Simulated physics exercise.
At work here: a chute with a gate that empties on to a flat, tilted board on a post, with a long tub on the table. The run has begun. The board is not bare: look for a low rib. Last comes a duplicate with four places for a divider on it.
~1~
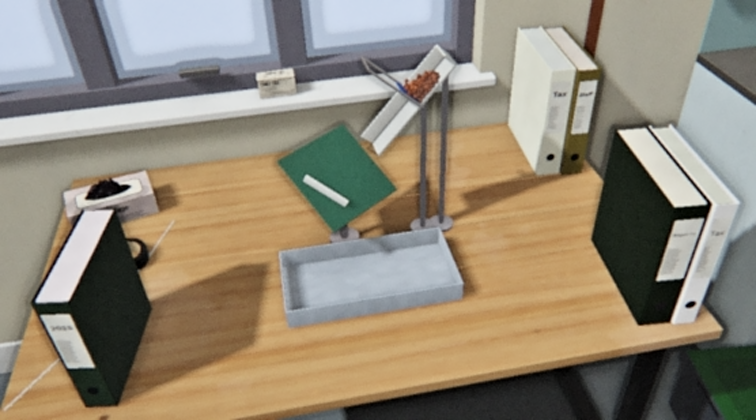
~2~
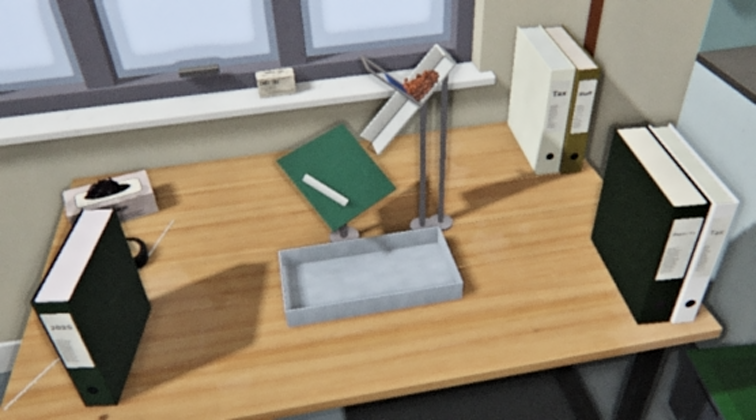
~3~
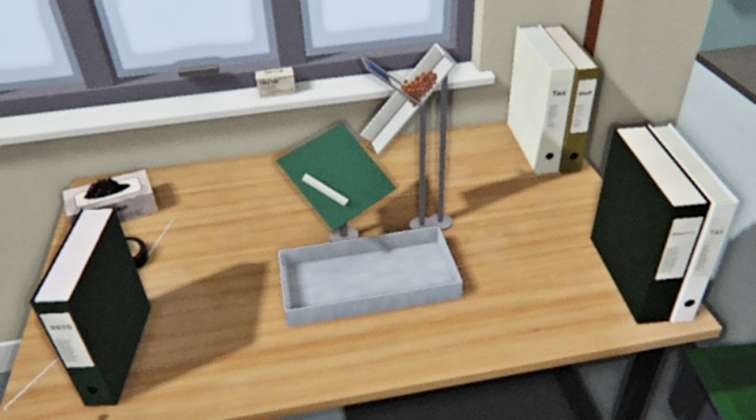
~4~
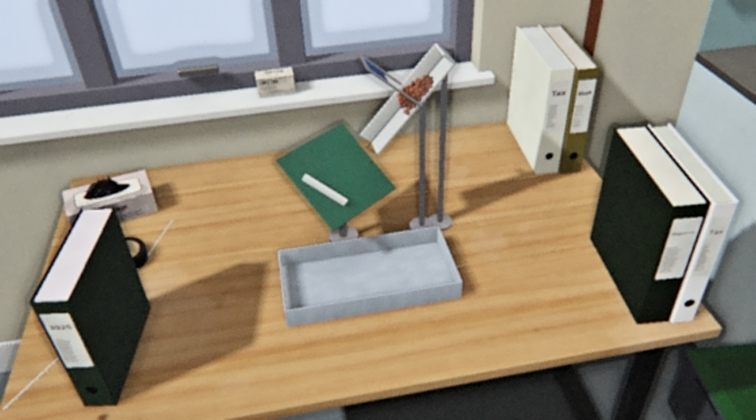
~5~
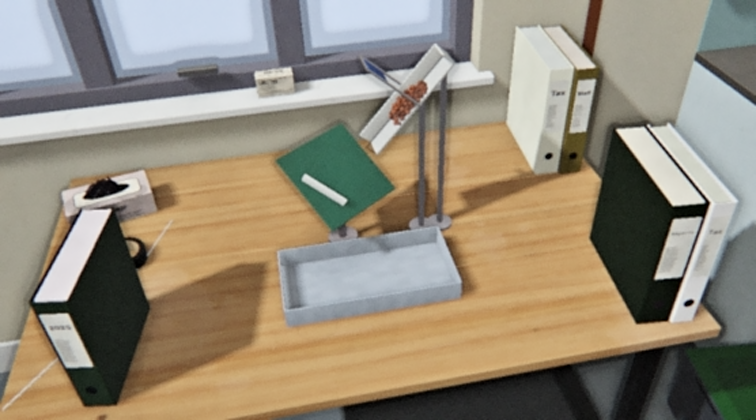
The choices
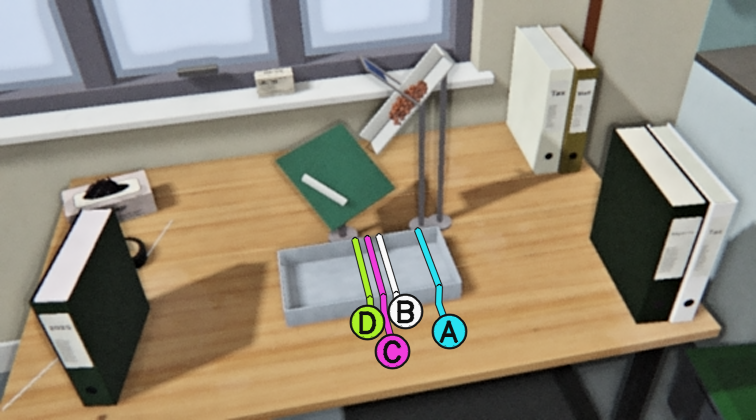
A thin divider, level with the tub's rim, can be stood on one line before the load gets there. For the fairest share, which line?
Choose B.
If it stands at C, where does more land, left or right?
The right side.
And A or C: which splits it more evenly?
Line C.
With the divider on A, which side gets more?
More lands on the left.
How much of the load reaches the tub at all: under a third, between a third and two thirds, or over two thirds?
Over two thirds.
On the marked copy, line A crosses the front rim at (438, 286); line B crosses the front rim at (396, 293); line C crosses the front rim at (383, 295); line D crosses the front rim at (369, 297).
Choosing A, of what is caught, the whole lot on the left of the divider, none at all on the right.
Choosing B, of what is caught, close to half on the left of the divider, close to half on the right.
Choosing C, of what is caught, close to a quarter on the left of the divider, the bulk on the right.
Choosing D, of what is caught, a small share on the left of the divider, all but a few on the right.
